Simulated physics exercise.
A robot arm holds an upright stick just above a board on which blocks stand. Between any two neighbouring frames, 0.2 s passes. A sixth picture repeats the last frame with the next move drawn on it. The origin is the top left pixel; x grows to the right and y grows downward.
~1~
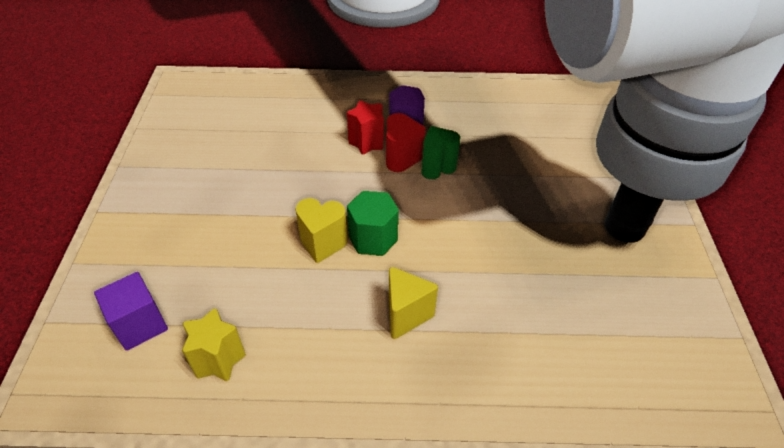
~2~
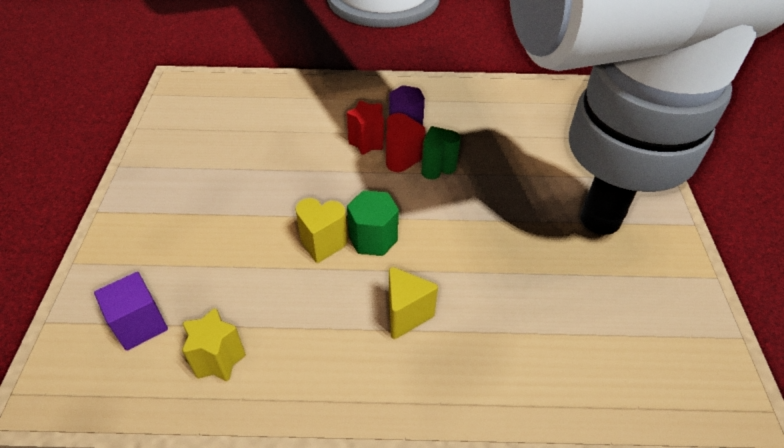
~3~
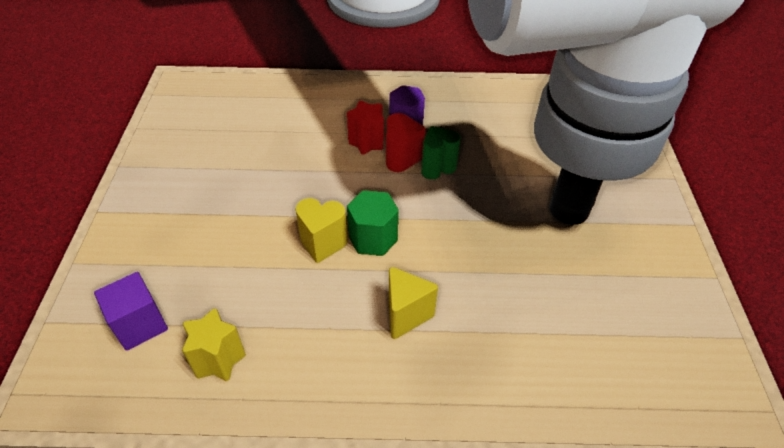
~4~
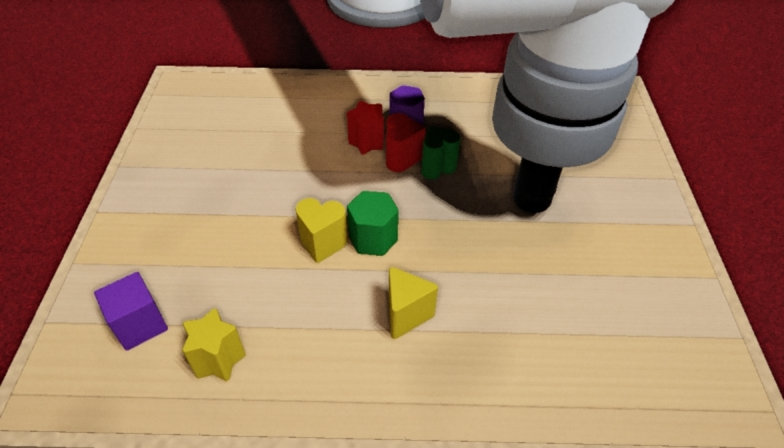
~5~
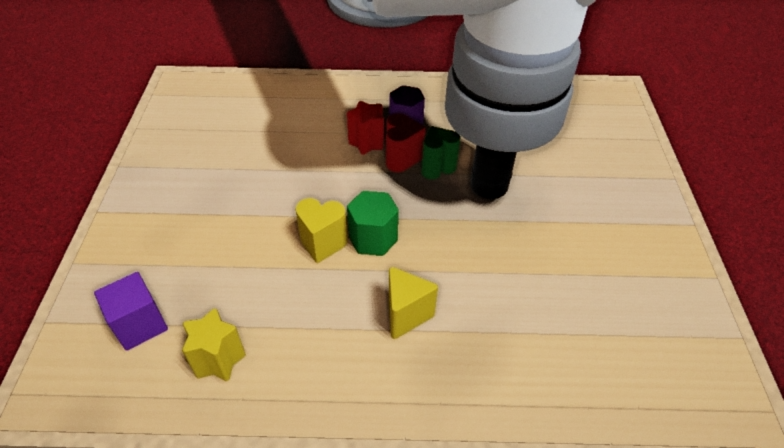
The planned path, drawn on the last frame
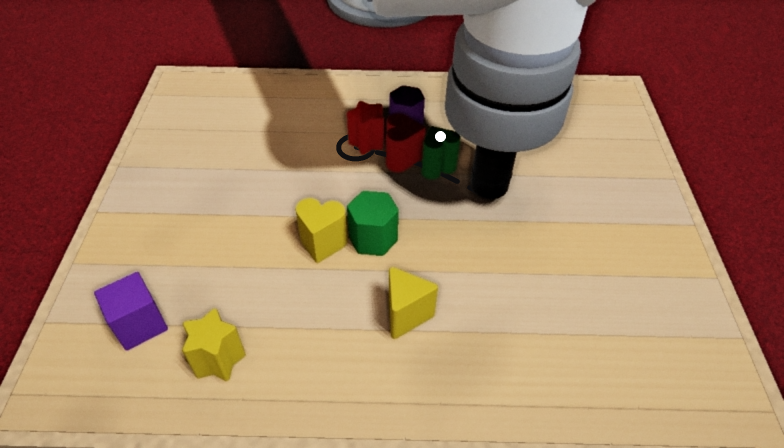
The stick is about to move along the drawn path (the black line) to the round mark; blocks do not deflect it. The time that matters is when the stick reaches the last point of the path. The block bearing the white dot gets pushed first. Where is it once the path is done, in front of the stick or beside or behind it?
Looking at the end of the path, the block bearing the white dot has slipped free of the stick.
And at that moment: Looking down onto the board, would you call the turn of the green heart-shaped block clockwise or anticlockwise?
From above, the green heart-shaped block will be seen to turn clockwise.
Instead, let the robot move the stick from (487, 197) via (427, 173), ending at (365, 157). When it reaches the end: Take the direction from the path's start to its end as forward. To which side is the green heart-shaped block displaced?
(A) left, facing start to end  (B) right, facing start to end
B
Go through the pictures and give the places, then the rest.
Stick's lower end at (624, 229); red star-shaped block at (367, 111); red heart-shaped block at (403, 126); purple hexagonal block at (407, 95); green heart-shaped block at (440, 137), in the first picture.
Stick at (600, 221); blocks still, in the second picture.
Stick at (569, 212); blocks still, in the third picture.
Stick at (532, 200); blocks still, in the fourth picture.
Stick at (489, 187); red star-shaped block at (367, 111); red heart-shaped block at (403, 126); purple hexagonal block at (407, 95); green heart-shaped block at (440, 137), in the fifth picture.
Drawn move, from (487, 197) by way of (444, 175) and (401, 158) to (356, 147); the dot is on the green heart-shaped block.
What follows on the original path. One third of the way, stick at (445, 165); red star-shaped block at (363, 111); red heart-shaped block at (398, 124), turned 25° anticlockwise; green heart-shaped block at (431, 126).
Two thirds of the way, stick at (401, 149); red star-shaped block at (337, 103), turned 30° clockwise; red heart-shaped block at (370, 111), turned 50° anticlockwise; purple hexagonal block at (407, 92); green heart-shaped block at (418, 111), turned 55° clockwise.
At the end, stick at (356, 137); red star-shaped block at (312, 88); red heart-shaped block at (339, 96); purple hexagonal block at (407, 92); green heart-shaped block at (418, 111), turned 55° clockwise.
